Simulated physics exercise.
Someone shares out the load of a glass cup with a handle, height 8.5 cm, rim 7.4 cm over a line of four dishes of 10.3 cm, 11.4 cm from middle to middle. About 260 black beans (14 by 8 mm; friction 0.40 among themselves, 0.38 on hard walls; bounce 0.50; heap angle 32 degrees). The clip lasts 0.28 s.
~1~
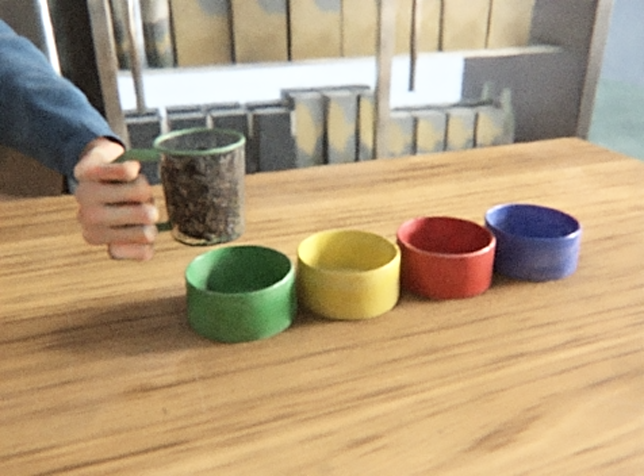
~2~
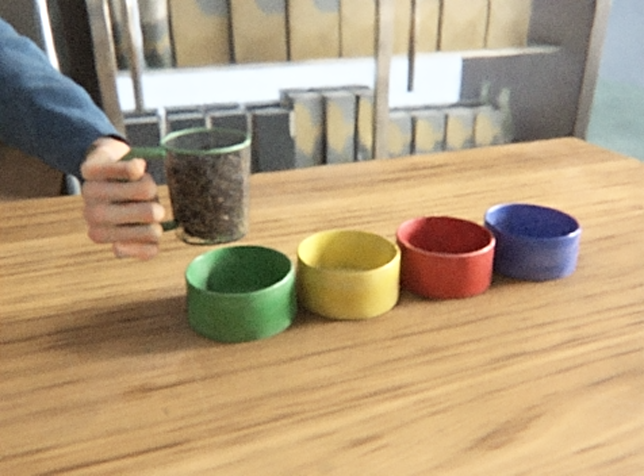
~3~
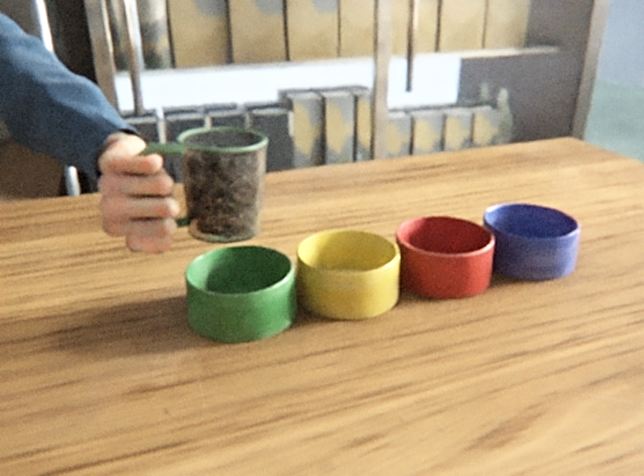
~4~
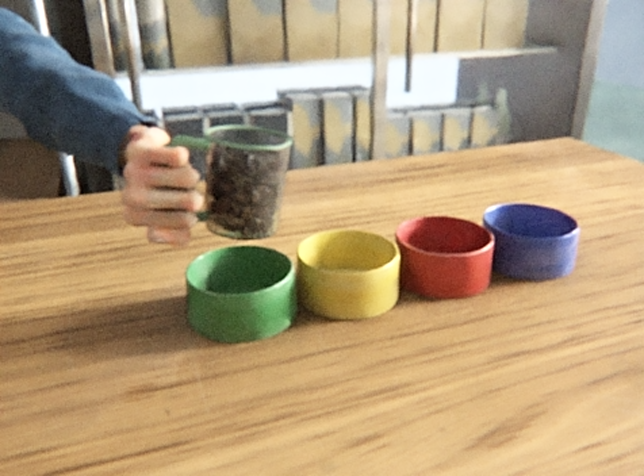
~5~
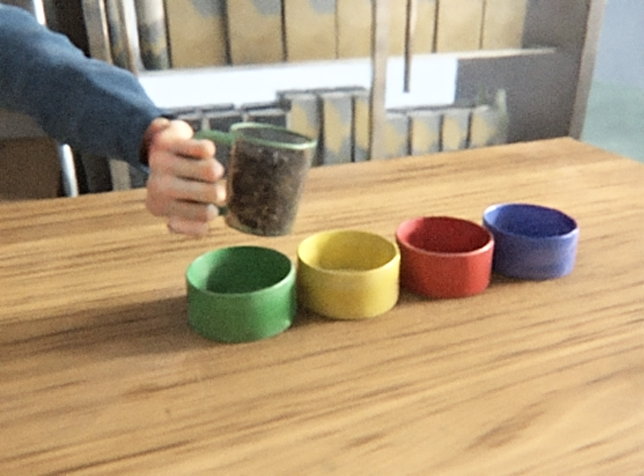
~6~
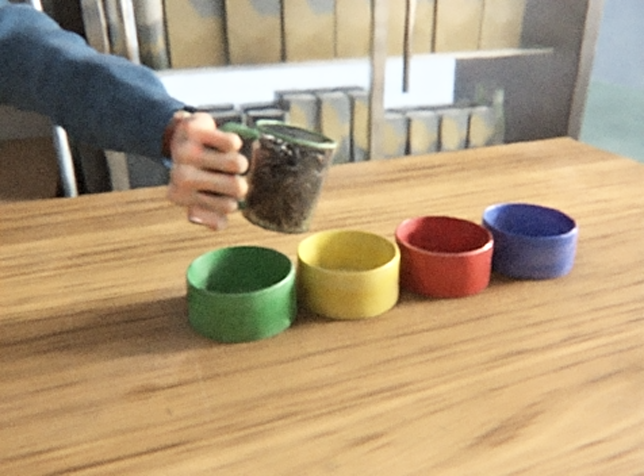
Hand moving a clear cup of dark beans rightward above green, yellow, red and blue dishes, gradually tilting it to the right.
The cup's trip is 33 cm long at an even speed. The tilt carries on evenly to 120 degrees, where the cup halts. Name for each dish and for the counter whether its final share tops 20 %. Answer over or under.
Red under, blue over, green under, yellow under, counter under.
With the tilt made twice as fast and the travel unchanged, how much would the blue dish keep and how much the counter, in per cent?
Blue 90; counter 10.
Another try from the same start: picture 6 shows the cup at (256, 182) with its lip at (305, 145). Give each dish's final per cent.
Red 0, blue 100, green 0, yellow 0.
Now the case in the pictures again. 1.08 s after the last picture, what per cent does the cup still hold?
Roughly 80 per cent.
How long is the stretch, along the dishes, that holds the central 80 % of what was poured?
Some 6 cm.
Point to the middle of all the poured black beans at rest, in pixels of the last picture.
At about (534, 239).
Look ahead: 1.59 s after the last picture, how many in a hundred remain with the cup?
About 5 per cent.
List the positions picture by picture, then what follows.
The first frame shows cup at (204, 187), tilt 0 degrees, lip at (242, 137), moved 0.0 cm; middle of the pieces at (204, 193); green dish at (240, 268); yellow dish at (348, 251); red dish at (445, 235); blue dish at (532, 221).
The second frame shows cup at (209, 187), tilt 1 degrees, lip at (248, 137), moved 0.4 cm; middle of the pieces at (209, 193).
The third frame shows cup at (224, 185), tilt 4 degrees, lip at (264, 138), moved 1.8 cm; middle of the pieces at (224, 191).
The fourth frame shows cup at (245, 183), tilt 8 degrees, lip at (288, 139), moved 3.7 cm; middle of the pieces at (244, 189).
The fifth frame shows cup at (266, 180), tilt 12 degrees, lip at (311, 140), moved 5.7 cm; middle of the pieces at (264, 186).
The sixth frame shows cup at (286, 178), tilt 16 degrees, lip at (333, 141), moved 7.6 cm; middle of the pieces at (284, 183); green dish at (240, 269); yellow dish at (348, 251); red dish at (443, 234); blue dish at (529, 220).
Then, 0.65 s after the last picture, tilt 65 degrees; cup holds 100 %.
Then, 1.08 s after the last picture, tilt 97 degrees; cup holds 80 %, blue 10 %.
Then, 1.59 s after the last picture, tilt 120 degrees; cup holds 5 %, blue 85 %.
In the end, red 0 %, blue 95 %, green 0 %, yellow 0 %, counter 5 %.
